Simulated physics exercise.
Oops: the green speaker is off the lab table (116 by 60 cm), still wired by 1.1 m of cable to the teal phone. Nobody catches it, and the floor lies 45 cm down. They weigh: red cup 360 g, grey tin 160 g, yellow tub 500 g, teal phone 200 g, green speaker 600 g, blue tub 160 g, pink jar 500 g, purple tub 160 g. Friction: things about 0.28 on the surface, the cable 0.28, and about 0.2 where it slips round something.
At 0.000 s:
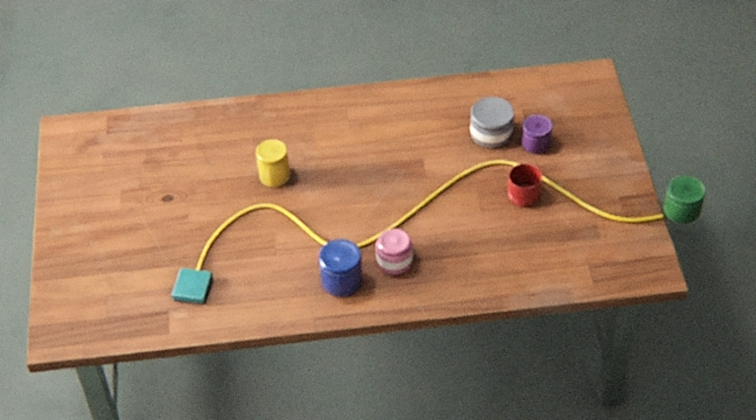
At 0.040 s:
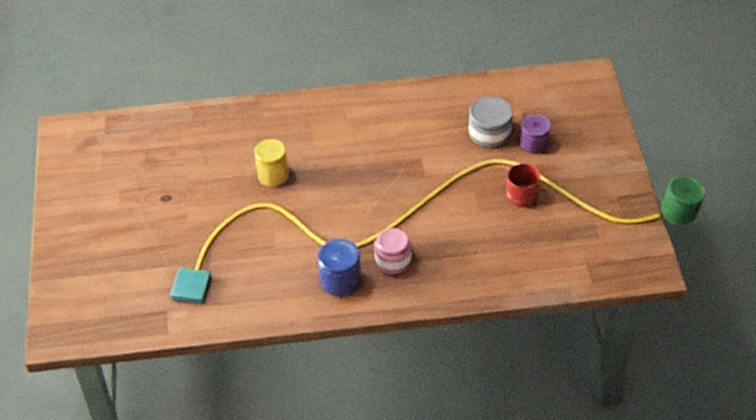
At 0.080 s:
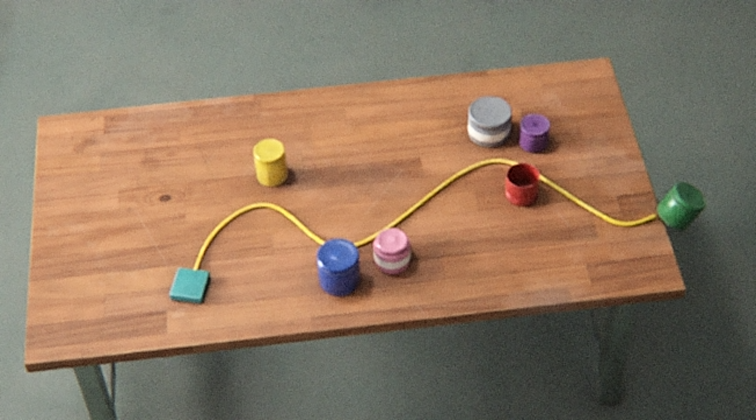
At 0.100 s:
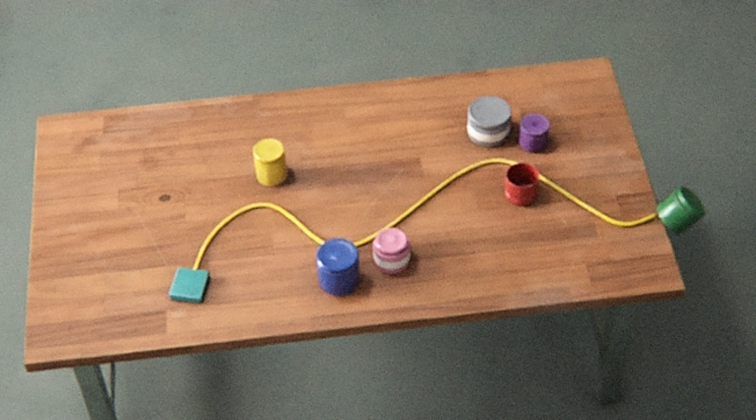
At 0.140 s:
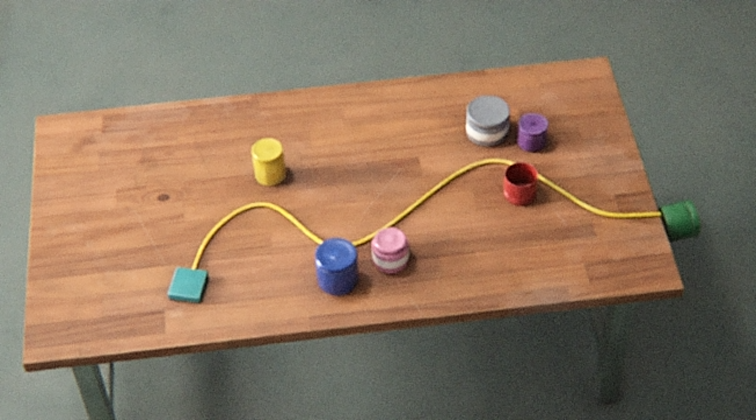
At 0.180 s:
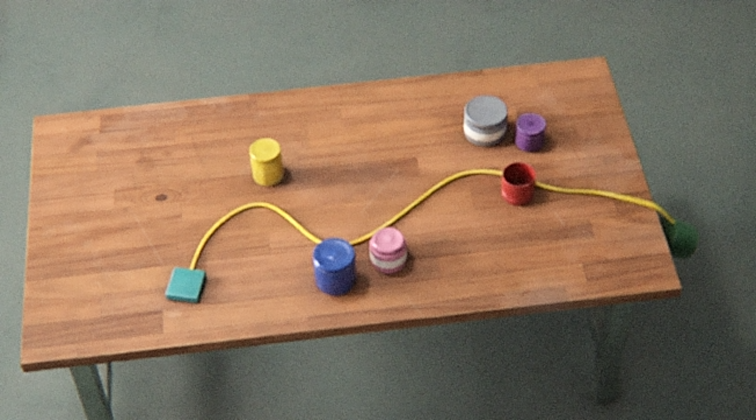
At the start, a yellow cable winds across a wooden table from a small teal block to a green cylinder at the right edge, among several colourful containers. The green cylinder tilts over the edge, then drops partly behind it, drawing the cable's right end straighter while the containers stay put.
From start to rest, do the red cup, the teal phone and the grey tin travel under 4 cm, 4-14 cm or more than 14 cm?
In order: The red cup shifts a middling way; the teal phone travels a long way; the grey tin stays in the low band.
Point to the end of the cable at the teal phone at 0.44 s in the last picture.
Near (345, 241).
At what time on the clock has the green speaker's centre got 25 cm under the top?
That is: 0.28 s.
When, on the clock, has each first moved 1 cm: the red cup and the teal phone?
Red cup 0.34 s, teal phone 0.30 s.
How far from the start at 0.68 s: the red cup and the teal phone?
About: Red cup 6 cm, teal phone 70 cm.
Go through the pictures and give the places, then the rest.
The first frame shows red cup (526, 176); teal phone (192, 283); grey tin (493, 111); cable runs through (611, 217) (417, 209) (316, 237) (223, 228).
The second frame shows green speaker (685, 190); cable runs through (609, 217) (415, 209) (221, 227).
The third frame shows green speaker (682, 206); cable runs through (607, 218) (414, 208) (220, 227).
The fourth frame shows green speaker (681, 210); cable runs through (606, 218) (414, 208) (220, 227).
The fifth frame shows green speaker (679, 221); cable runs through (608, 214) (413, 208) (218, 227).
The sixth frame shows red cup (519, 174); teal phone (186, 282); grey tin (486, 110); cable runs through (631, 200) (412, 207) (310, 236) (216, 227).
At 0.4 s, the cable's tail end at (345, 241); teal phone 26 cm off its start, red cup 5 cm off its start, green speaker over the edge.
At 0.7 s, the cable's tail end at (530, 172); teal phone 66 cm off its start, red cup 6 cm off its start, green speaker over the edge.
At 0.9 s, the cable's tail end at (633, 148); teal phone 86 cm off its start at (616, 144), red cup 7 cm off its start at (537, 198), green speaker over the edge.
At 1.2 s, the cable has left the top; teal phone over the edge, red cup 7 cm off its start, green speaker over the edge.
At 2.4 s, the cable has left the top; teal phone over the edge, red cup 7 cm off its start at (537, 198), grey tin 0 cm off its start at (486, 110), green speaker over the edge.
